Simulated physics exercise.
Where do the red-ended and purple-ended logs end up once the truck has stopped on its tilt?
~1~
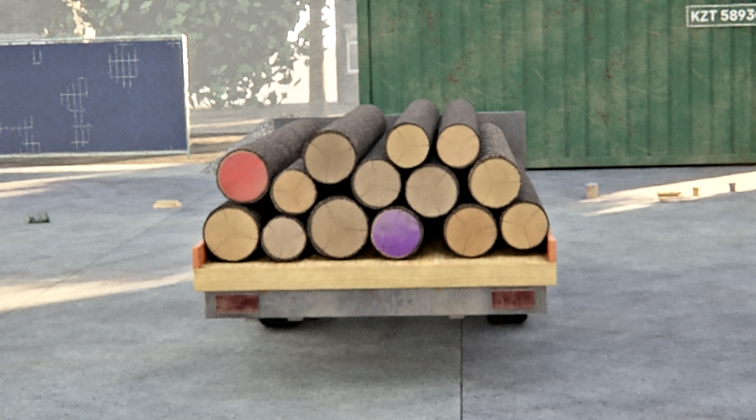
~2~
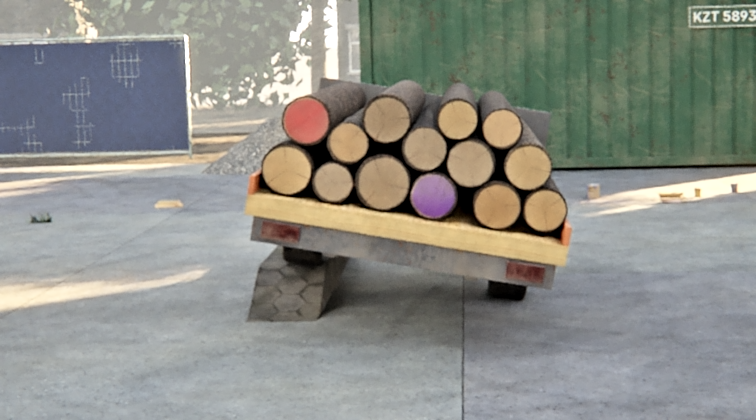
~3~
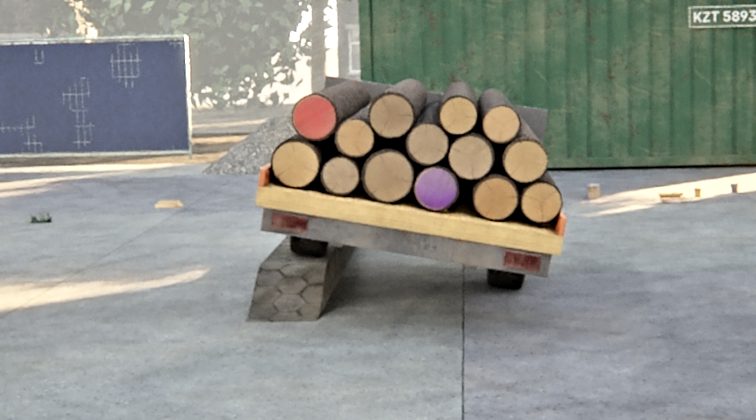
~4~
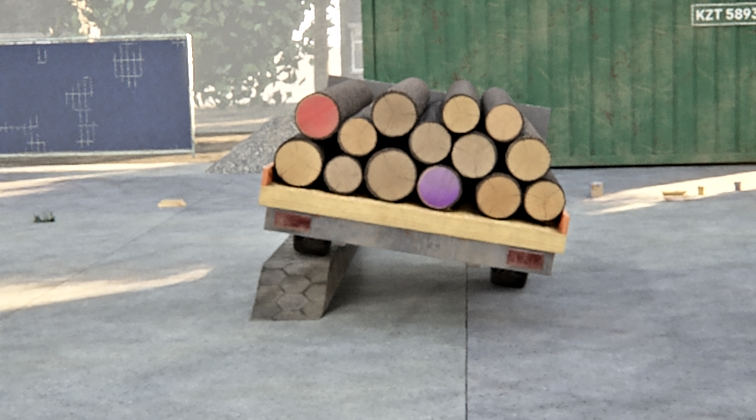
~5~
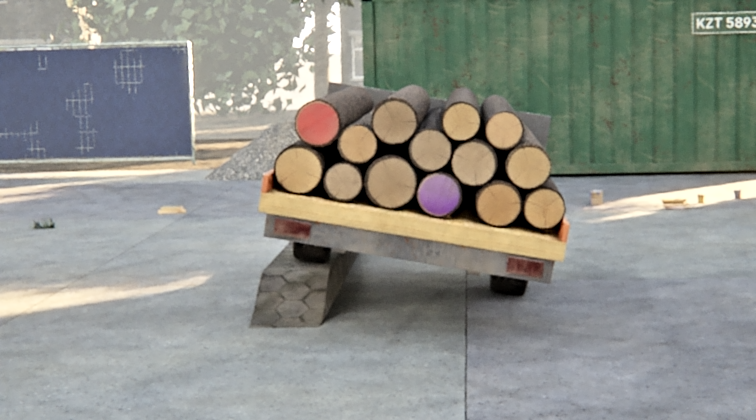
Both are still on the truck, with the red one resting on other logs at the upper left and the purple one lying in the bottom row on the deck.
